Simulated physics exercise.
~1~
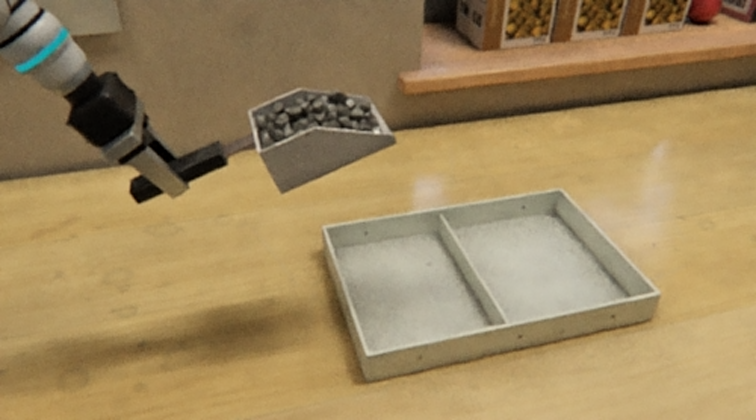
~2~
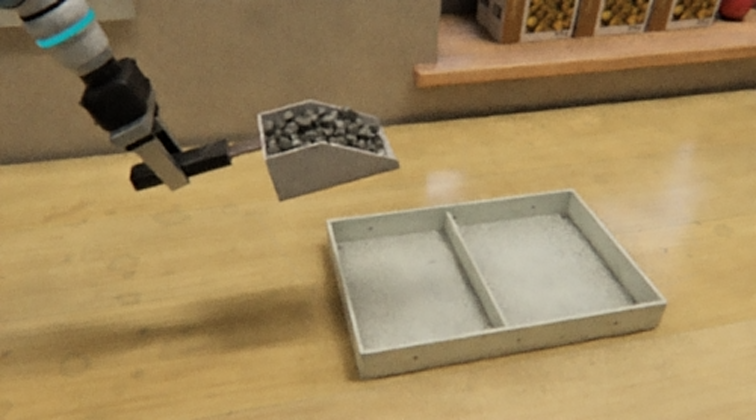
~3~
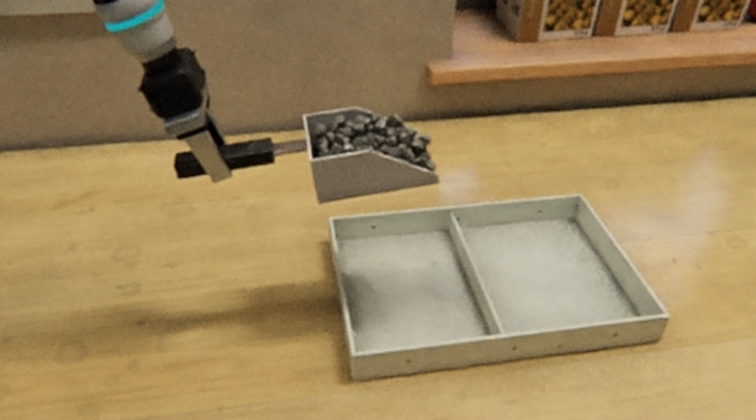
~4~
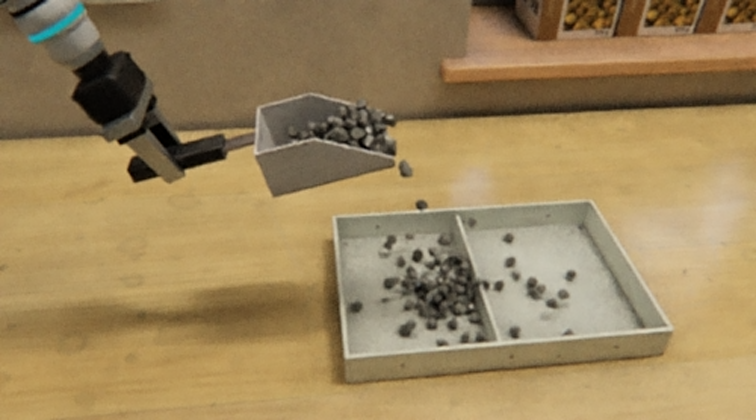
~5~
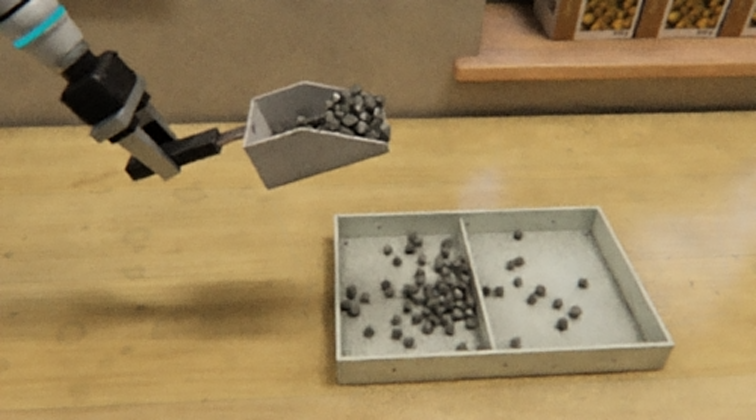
On a wooden table, an arm's scoop spills about half its pebbles into a divided tray.
